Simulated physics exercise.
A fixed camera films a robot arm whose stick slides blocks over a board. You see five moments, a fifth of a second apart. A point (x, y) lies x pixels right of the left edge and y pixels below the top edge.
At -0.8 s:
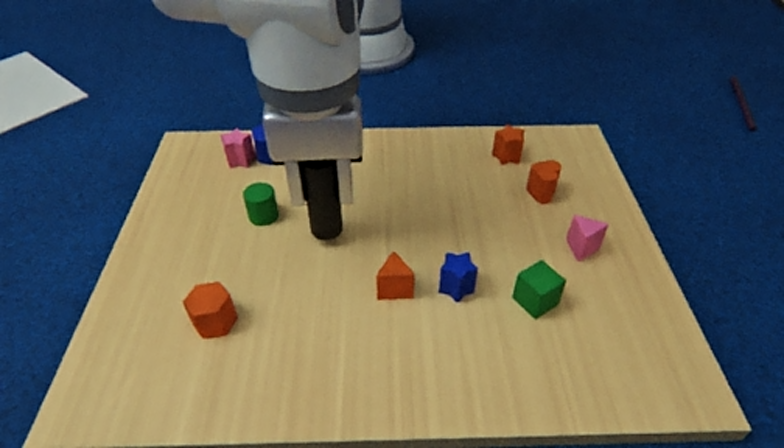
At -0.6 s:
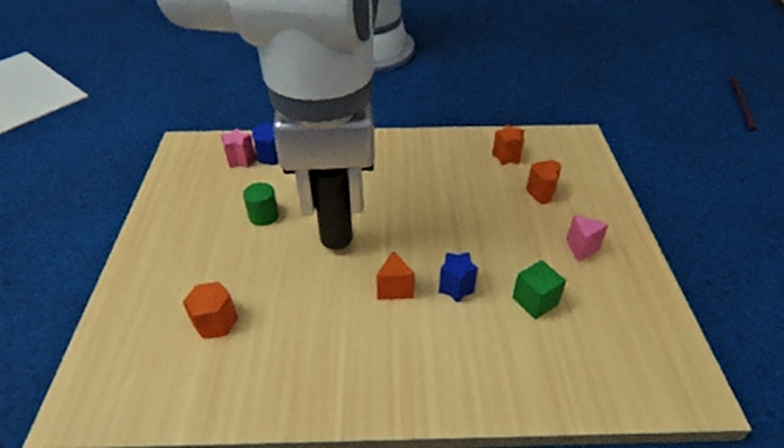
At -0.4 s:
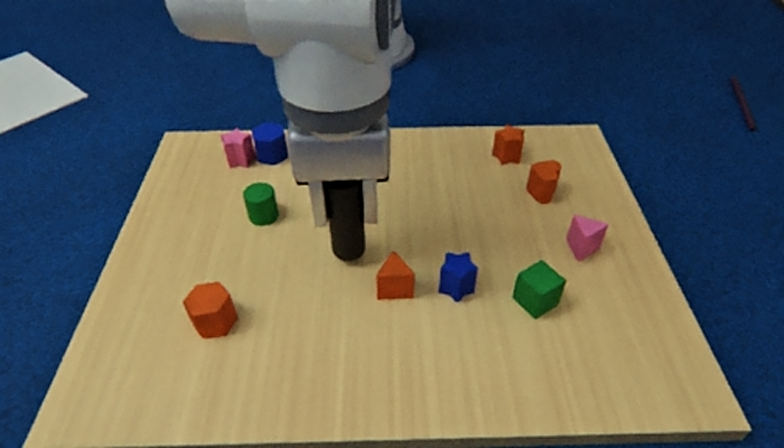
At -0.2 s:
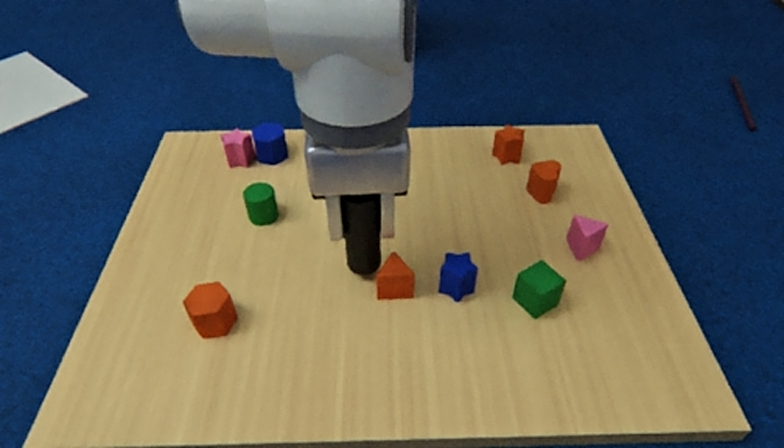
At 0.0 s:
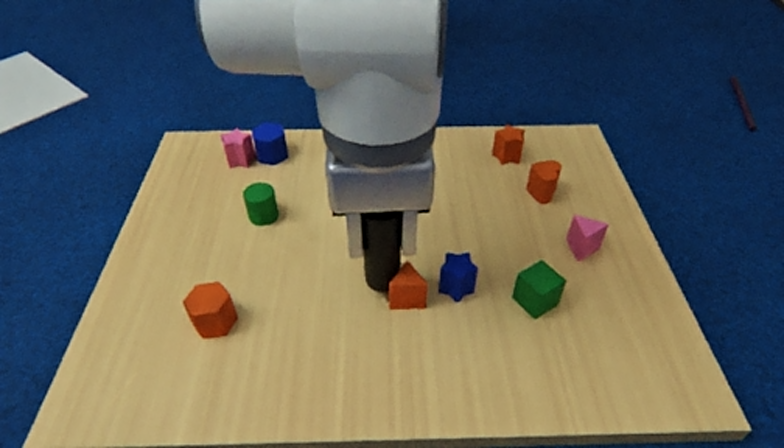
A robot arm moves its black stick toward the viewer and nudges an orange triangular piece rightward.
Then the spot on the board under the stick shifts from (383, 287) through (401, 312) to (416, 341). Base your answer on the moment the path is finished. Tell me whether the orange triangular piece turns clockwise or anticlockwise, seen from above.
Looking from above, the answer is counterclockwise.
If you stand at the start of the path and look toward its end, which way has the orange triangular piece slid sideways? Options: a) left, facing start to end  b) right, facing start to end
It's a.
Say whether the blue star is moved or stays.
In the end it has not been moved.
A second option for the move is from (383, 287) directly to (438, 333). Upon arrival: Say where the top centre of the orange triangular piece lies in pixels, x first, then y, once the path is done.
Its top face will be centred at roughly (473, 317).
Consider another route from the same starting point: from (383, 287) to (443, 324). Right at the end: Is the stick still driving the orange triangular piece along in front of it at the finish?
Yes, it checks out.
On the path given first. Halfway along, stick (401, 306); orange triangular piece (432, 293), turned 20° anticlockwise.
At the end, stick (416, 334); orange triangular piece (443, 298), turned 45° anticlockwise; blue star unmoved.
